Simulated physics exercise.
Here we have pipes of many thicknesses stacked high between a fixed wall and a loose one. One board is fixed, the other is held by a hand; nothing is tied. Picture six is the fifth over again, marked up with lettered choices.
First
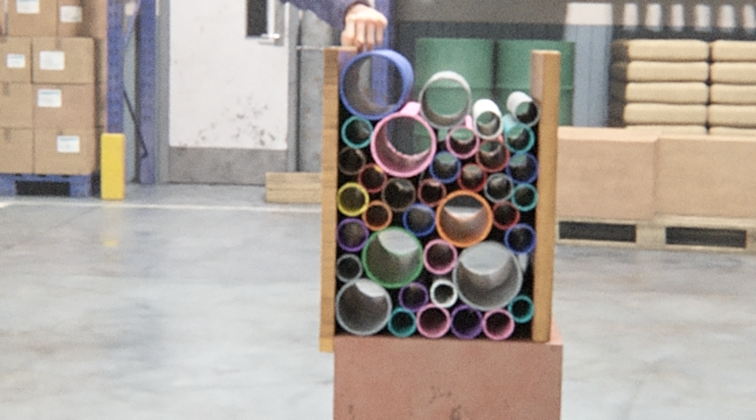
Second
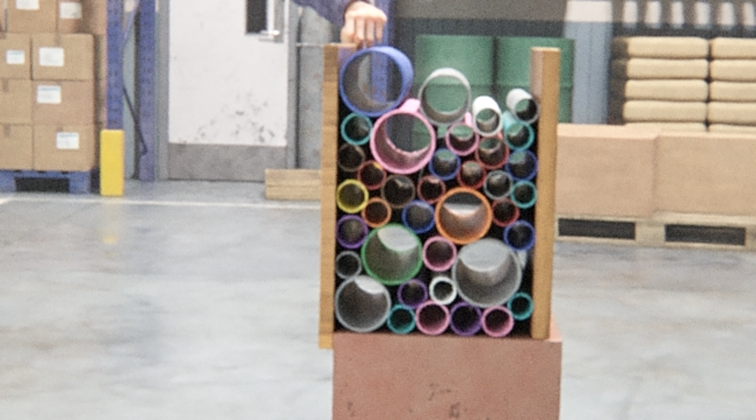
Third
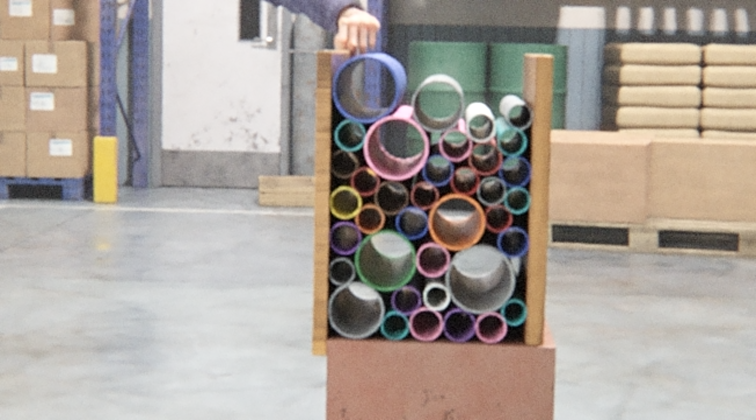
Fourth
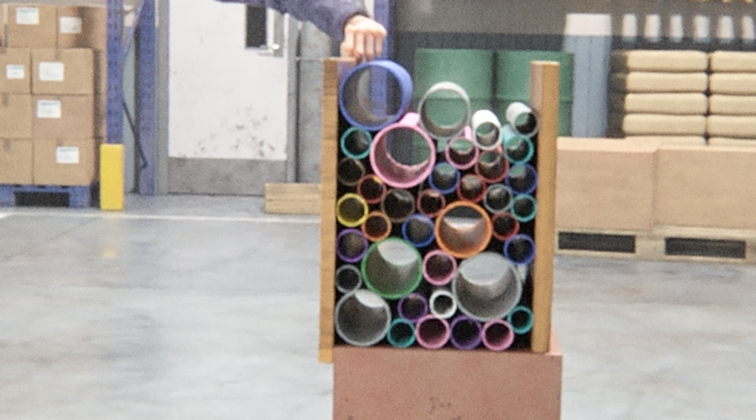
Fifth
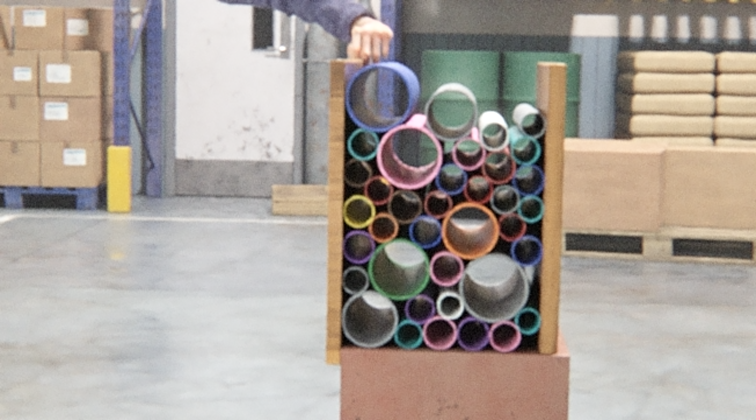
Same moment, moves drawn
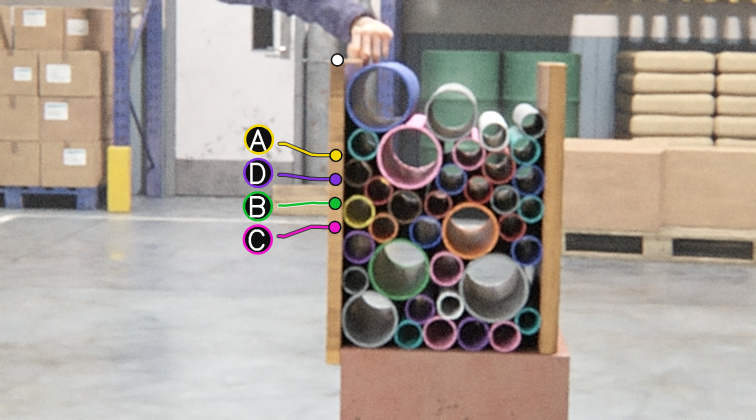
A stack of colorful pipes of different sizes sat between two upright wooden boards on a reddish block, while a hand stayed at the top left and the view shook slightly, with nothing else moving.
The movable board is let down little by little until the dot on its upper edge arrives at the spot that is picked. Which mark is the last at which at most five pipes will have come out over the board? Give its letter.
Lower it to C and no more.
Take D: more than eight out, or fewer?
At D, fewer than eight.
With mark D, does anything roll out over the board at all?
At D: Yes.
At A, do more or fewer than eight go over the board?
Fewer than eight.
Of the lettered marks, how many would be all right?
Four of the four.
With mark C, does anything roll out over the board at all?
Yes.
On the marked copy, A at (336, 156); B at (335, 203); C at (335, 228); D at (336, 180); the white dot at (337, 60).
With C. Early on, top of the board (344, 131).
Further on, top of the board (343, 211).
At the end, top of the board (343, 227), three out over the board.
As for the rest, A one out over the board; B two out over the board; D one out over the board.
